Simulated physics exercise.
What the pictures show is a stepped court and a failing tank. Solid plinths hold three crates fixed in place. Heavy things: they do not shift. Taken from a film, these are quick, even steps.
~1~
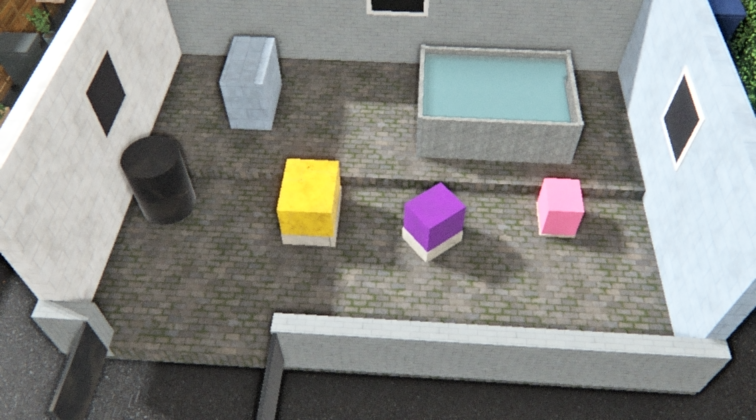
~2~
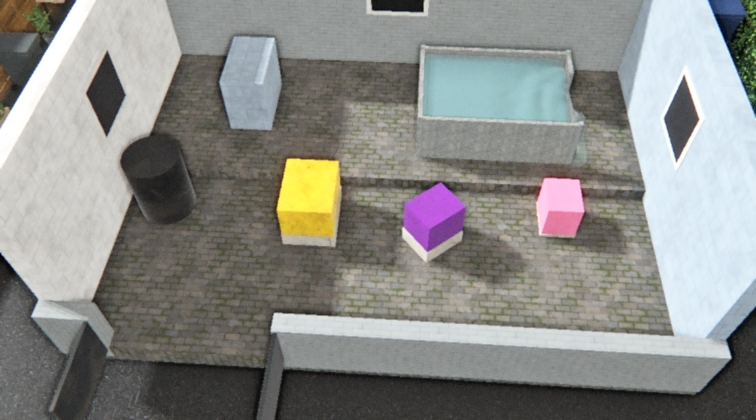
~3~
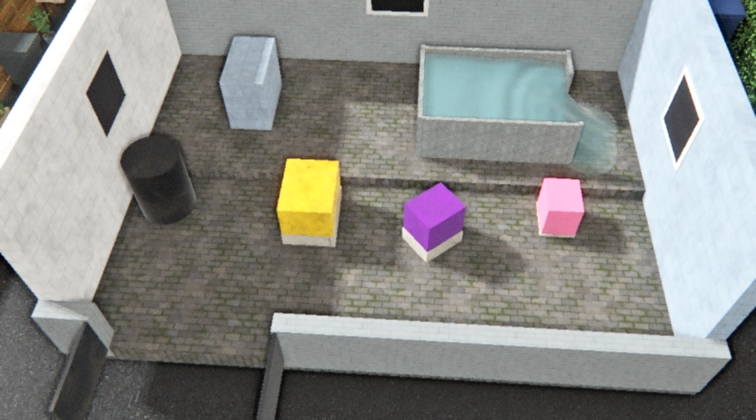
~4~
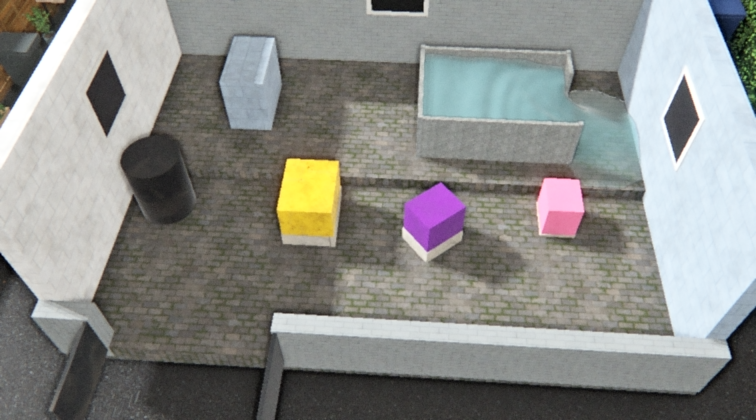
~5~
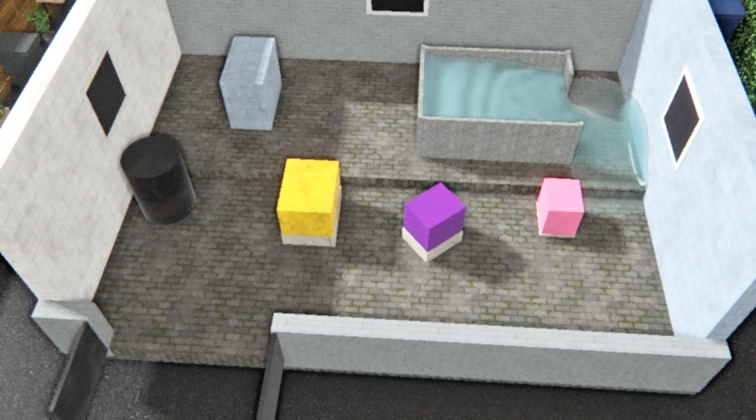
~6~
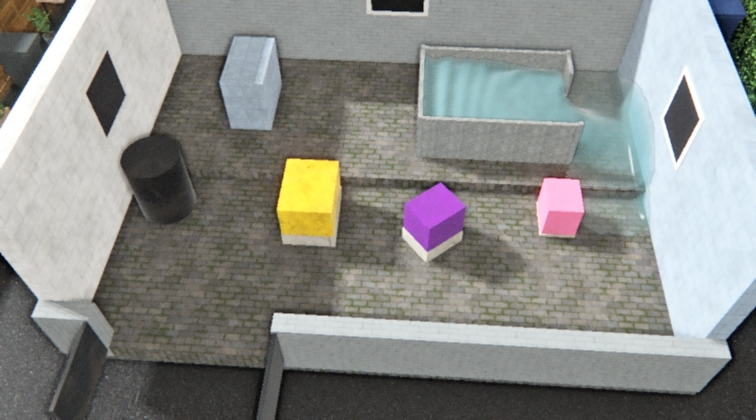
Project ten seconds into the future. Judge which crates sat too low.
The purple crate was not too low. The yellow crate was not too low. The pink crate was too low.
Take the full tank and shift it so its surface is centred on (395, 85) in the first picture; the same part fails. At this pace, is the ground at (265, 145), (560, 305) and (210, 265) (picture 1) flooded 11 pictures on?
First unwetted; next drenched; last unwetted.
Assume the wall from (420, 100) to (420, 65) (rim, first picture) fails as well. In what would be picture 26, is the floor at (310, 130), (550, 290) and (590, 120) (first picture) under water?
First: Reached by the flood. Second: Spared by the leak. Third: Spared by the leak.
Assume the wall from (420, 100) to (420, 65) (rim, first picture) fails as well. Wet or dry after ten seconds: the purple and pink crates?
I expect purple remains untouched while pink remains untouched.
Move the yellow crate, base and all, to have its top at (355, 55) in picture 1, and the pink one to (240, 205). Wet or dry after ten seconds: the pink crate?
Note: The pink crate is caught.
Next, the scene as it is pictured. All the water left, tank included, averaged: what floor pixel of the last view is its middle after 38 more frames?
Centre of mass: Roughly (431, 176).
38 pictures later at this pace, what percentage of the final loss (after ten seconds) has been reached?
Share gone: About 5 %.
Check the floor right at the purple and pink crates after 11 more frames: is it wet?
By then the purple crate has stayed dry and the pink crate has been hit.
A moment on, water covers 15 % of the floor; the purple crate not reached, the yellow crate not reached, the pink crate water round its plinth.
Next, water covers 25 % of the floor; the purple crate not reached, the yellow crate not reached, the pink crate water round its plinth.
Then, water covers 45 % of the floor; the purple crate water round its plinth, the yellow crate not reached, the pink crate water round its plinth.
Later, water covers 85 % of the floor; the purple crate water round its plinth, the yellow crate water round its plinth, the pink crate water round its plinth.
In the end, water covers 90 % of the floor; the purple crate stayed above the water, the yellow crate stayed above the water, the pink crate was topped.
